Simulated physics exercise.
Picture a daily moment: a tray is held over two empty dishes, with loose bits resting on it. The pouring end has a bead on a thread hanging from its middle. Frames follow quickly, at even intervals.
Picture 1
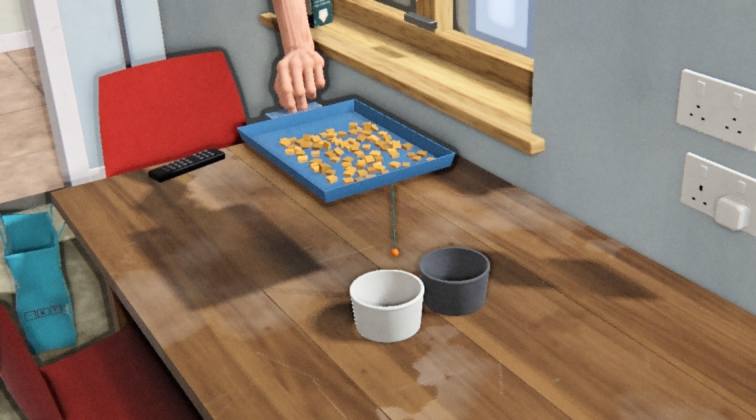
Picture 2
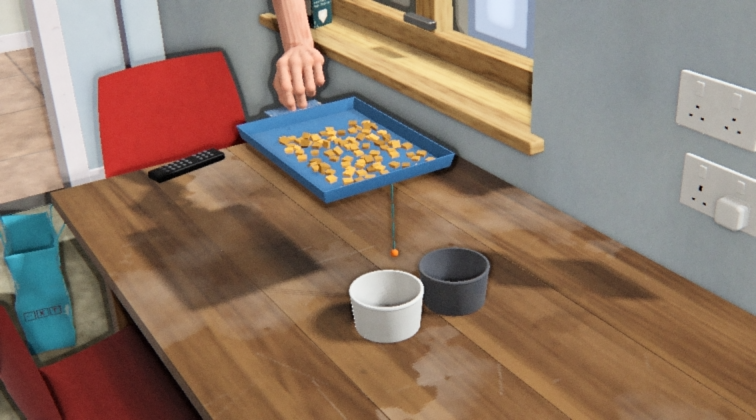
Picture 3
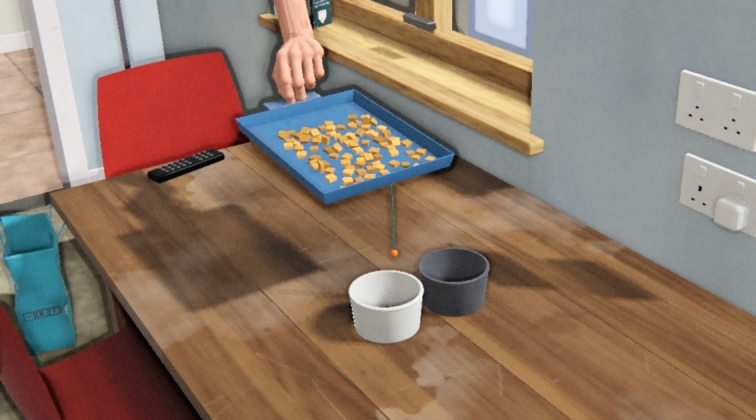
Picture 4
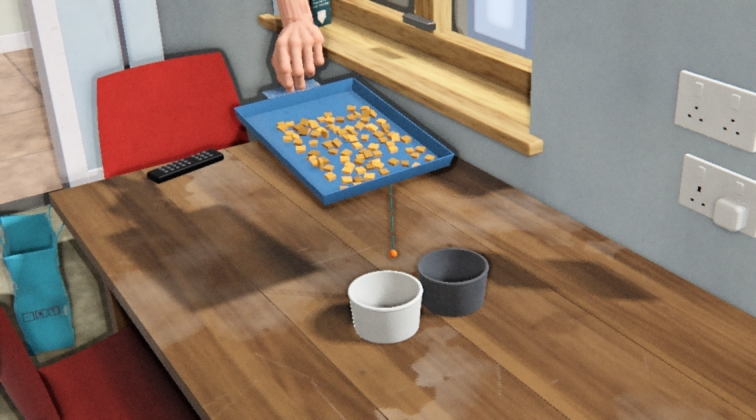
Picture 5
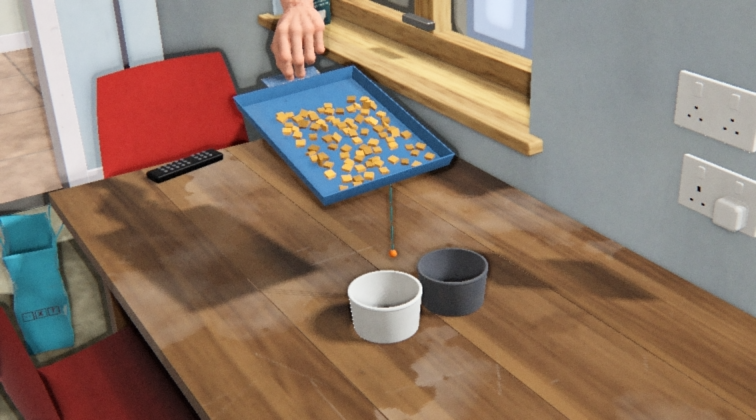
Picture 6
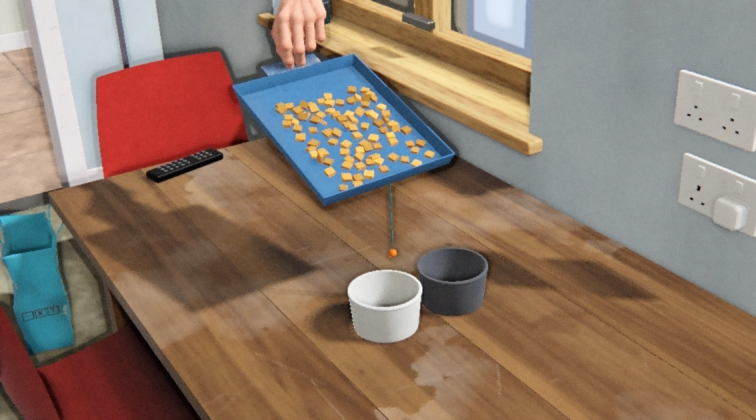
On a wooden table beside a window, a hand holds a blue tray of small golden cereal squares above two empty dishes, one white and one dark grey, and gradually tilts it, raising the handle end slightly.
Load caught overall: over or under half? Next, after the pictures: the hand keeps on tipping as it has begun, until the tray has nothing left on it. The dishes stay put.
Over.
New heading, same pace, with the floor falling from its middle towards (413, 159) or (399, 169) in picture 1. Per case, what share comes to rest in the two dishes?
About 10 and 60 per cent.
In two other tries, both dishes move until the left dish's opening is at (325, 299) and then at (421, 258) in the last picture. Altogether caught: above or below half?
Result, first setup: A majority share; second setup: A minority share.
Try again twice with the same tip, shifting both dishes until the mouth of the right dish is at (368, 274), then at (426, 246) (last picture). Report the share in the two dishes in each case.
30 %, then 10 %.
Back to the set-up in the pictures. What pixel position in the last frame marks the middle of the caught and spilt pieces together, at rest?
Once nothing moves, the middle sits near (385, 322).
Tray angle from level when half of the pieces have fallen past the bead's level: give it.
Tilt: Around 110 degrees.
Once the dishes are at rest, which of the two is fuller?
I'd say more ends in the left-side one.
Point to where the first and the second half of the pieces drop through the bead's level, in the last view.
The first part passes (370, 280); everything after passes (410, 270).
Soon, tray tipped steeply; nearly all on the tray; a stray few in the air.
A while on, tray tipped right over; most on the tray; a stray few in the left dish; a stray few in the right dish; a small part outside both; a small part in the air.
Towards the end, tray tipped past a quarter turn; about half in the left dish; about a quarter in the right dish; about a third outside both.
Finally, tray tipped past a quarter turn; about half in the left dish; about a quarter in the right dish; about a third outside both.
